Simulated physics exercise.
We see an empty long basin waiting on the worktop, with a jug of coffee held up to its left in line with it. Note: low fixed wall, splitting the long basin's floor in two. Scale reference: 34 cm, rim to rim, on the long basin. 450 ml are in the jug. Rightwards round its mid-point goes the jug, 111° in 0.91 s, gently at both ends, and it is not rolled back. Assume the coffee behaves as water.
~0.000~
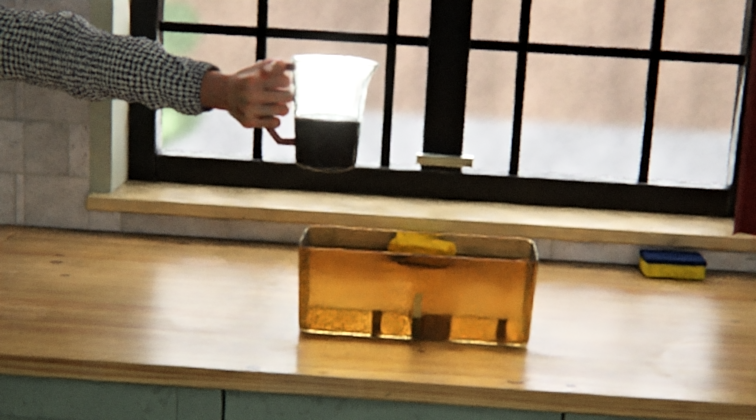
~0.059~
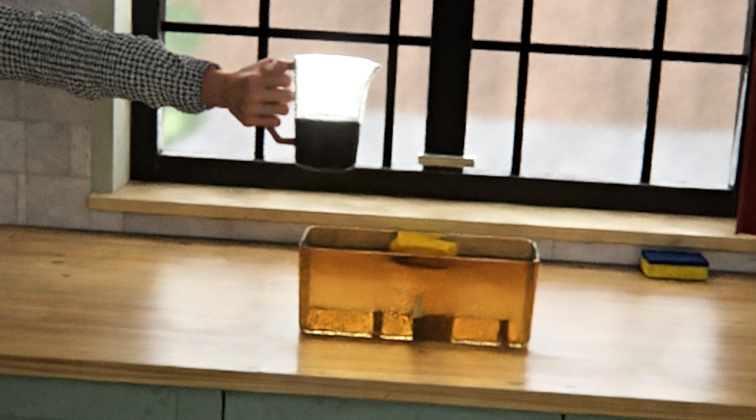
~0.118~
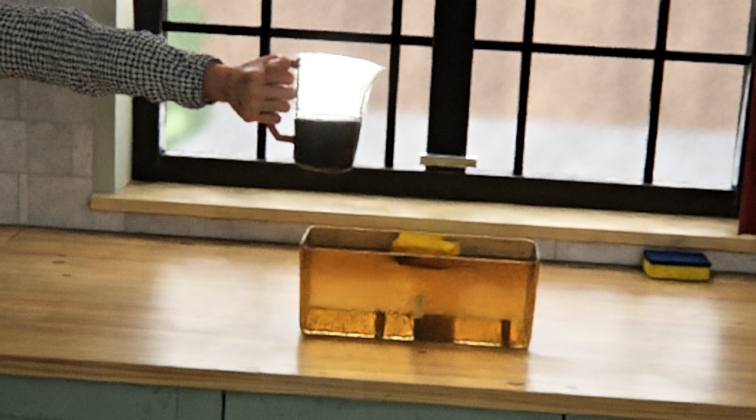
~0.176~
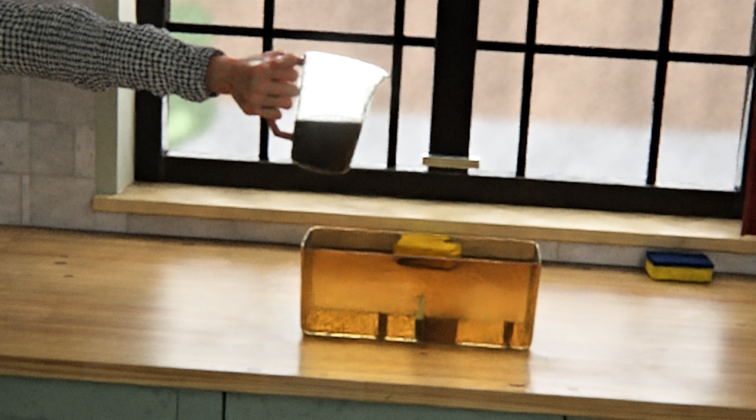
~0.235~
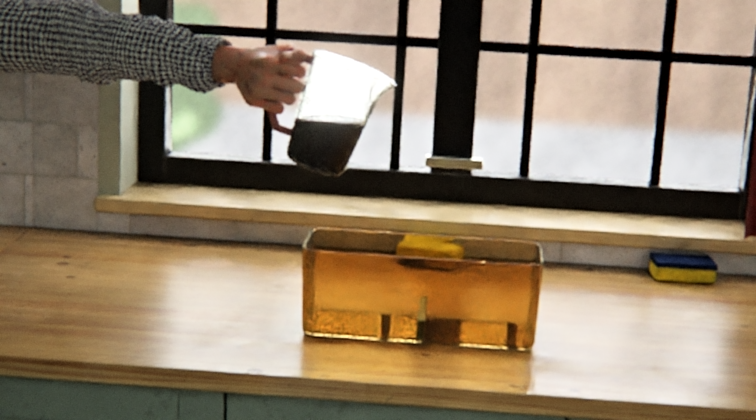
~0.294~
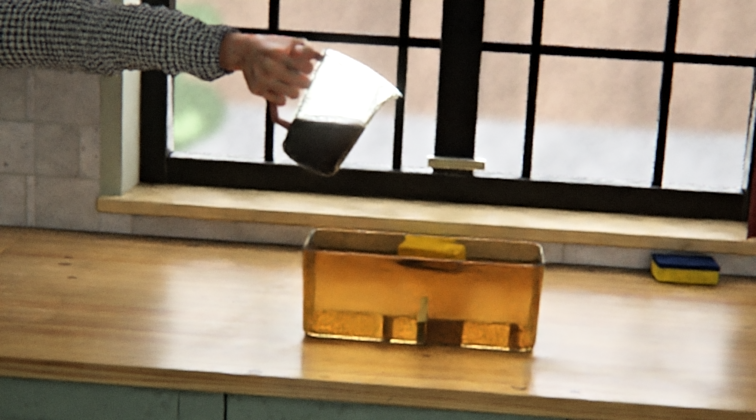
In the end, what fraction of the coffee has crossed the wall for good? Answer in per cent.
In the end about 58 per cent has crossed for good.
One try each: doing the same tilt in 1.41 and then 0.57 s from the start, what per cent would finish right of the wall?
Try 1: Approx. 65 %; try 2: Approx. 50 %.
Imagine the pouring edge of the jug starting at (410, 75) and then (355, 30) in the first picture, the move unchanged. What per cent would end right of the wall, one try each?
Near 85 in a hundred on the first go and near 15 in a hundred on the second.
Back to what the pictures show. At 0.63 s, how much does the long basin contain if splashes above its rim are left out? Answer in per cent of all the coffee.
Near 0 in a hundred.
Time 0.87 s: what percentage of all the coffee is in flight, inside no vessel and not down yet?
Around 30 percent of it is airborne.
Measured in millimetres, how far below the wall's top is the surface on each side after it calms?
Near 22 mm for the left and near 18 mm for the right.
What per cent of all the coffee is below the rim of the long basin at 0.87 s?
I'd say roughly 44 in a hundred of it.
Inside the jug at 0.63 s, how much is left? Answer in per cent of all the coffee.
Some 94 % of it is still there.
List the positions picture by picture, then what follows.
The first picture shows tilt 0°; pouring edge (380, 64); surface from (296, 114) to (360, 118); the long basin's rim runs from (303, 237) to (535, 252); the wall's top is at (418, 306).
The second picture shows tilt 1°; pouring edge (382, 65); surface from (297, 115) to (360, 118).
The third picture shows tilt 5°; pouring edge (385, 68); surface from (297, 116) to (360, 118).
The fourth picture shows tilt 10°; pouring edge (390, 75); surface from (297, 117) to (362, 120).
The fifth picture shows tilt 17°; pouring edge (397, 84); surface from (298, 118) to (364, 121).
The sixth picture shows tilt 26°; pouring edge (402, 95); surface from (295, 117) to (366, 121).
Then, 0.63 s in, the tilt is 87° and 93 per cent is still to pour, 0 is left of the wall and 0 right of it.
Then, 0.87 s in, the tilt is 111° and 26 per cent is still to pour, 19 is left of the wall and 25 right of it.
Then, 1.13 s in, the tilt is 111° and 1 per cent is still to pour, 38 is left of the wall and 58 right of it.
Then, 1.41 s in, the tilt is 111° and 0 per cent is still to pour, 41 is left of the wall and 58 right of it.
Finally, 41 per cent lies left of the wall, 58 right of it and 1 outside.
